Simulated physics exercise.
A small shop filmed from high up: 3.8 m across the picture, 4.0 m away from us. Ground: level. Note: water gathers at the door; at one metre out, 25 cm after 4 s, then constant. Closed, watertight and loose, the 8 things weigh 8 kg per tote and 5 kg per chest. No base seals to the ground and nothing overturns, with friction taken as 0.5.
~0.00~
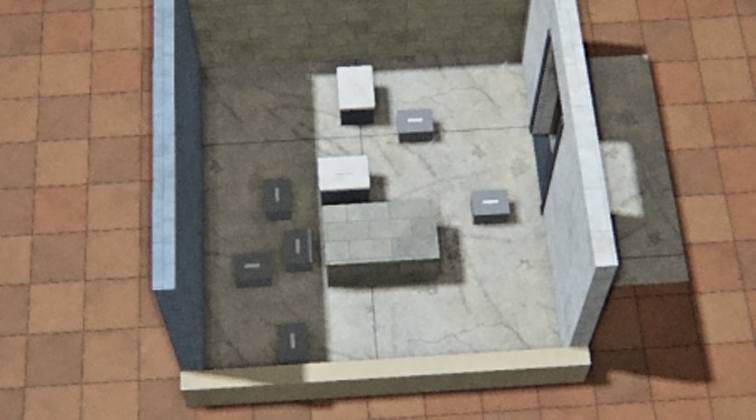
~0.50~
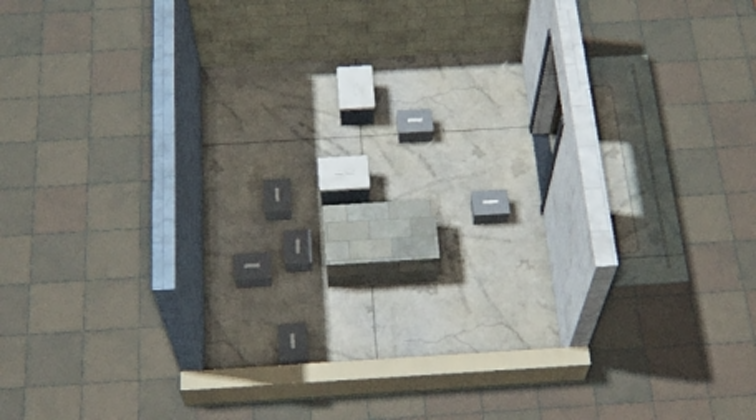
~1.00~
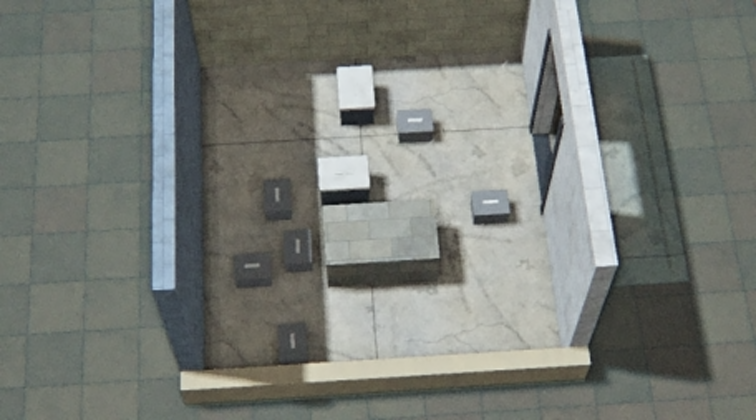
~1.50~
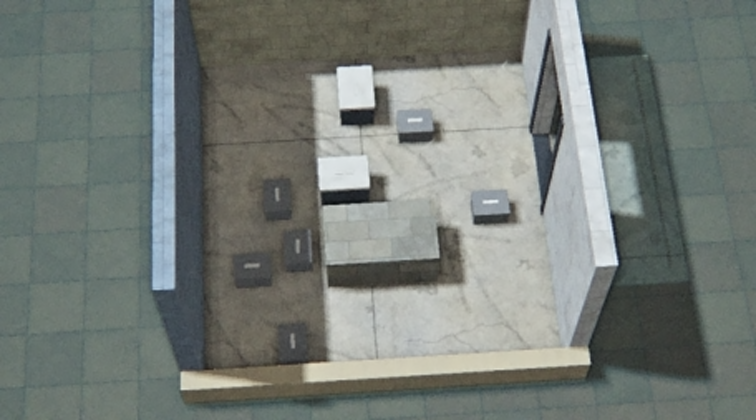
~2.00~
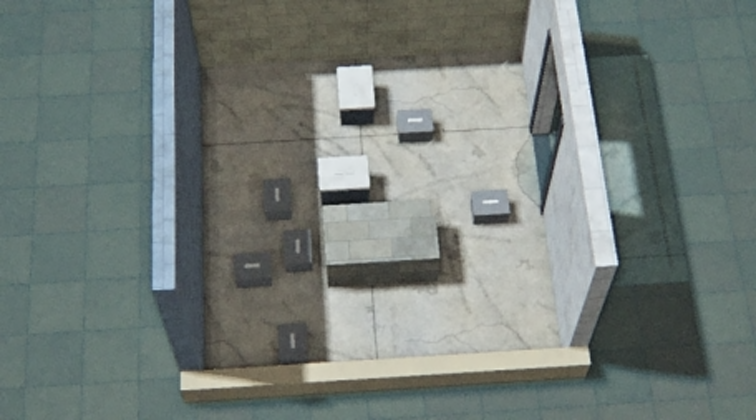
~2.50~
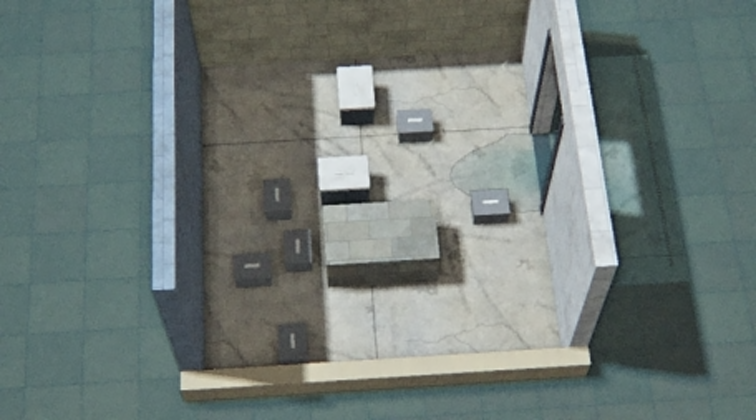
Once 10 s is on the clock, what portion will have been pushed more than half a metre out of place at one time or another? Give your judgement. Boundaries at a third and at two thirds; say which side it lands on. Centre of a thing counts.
Two thirds and up.
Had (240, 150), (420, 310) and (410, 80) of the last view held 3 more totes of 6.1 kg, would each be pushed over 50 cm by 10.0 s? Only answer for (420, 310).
I'd say not far enough.
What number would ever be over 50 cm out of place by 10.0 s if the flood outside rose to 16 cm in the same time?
I count 2 of them in that case.
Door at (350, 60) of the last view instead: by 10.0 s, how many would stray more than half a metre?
Result: 8 of them.
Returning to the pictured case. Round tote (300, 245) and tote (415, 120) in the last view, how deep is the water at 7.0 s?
Close to 1 and 4 centimetres.
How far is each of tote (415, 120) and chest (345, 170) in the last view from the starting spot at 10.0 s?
The first is 140 cm from its start, the second 100 cm.
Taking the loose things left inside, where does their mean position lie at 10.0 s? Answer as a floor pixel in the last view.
Around (305, 250).
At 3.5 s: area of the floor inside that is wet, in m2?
Somewhere around 3.0 m2, roughly.
After 3.5 s 0 of 8 are over 50 cm from their spots; 0 afloat.
After 4.5 s 1 of 8 are over 50 cm from their spots; 1 afloat.
After 7.0 s 5 of 8 are over 50 cm from their spots; 3 afloat.
After 10.0 s 7 of 8 are over 50 cm from their spots, and 7 have been at some point; 7 afloat.
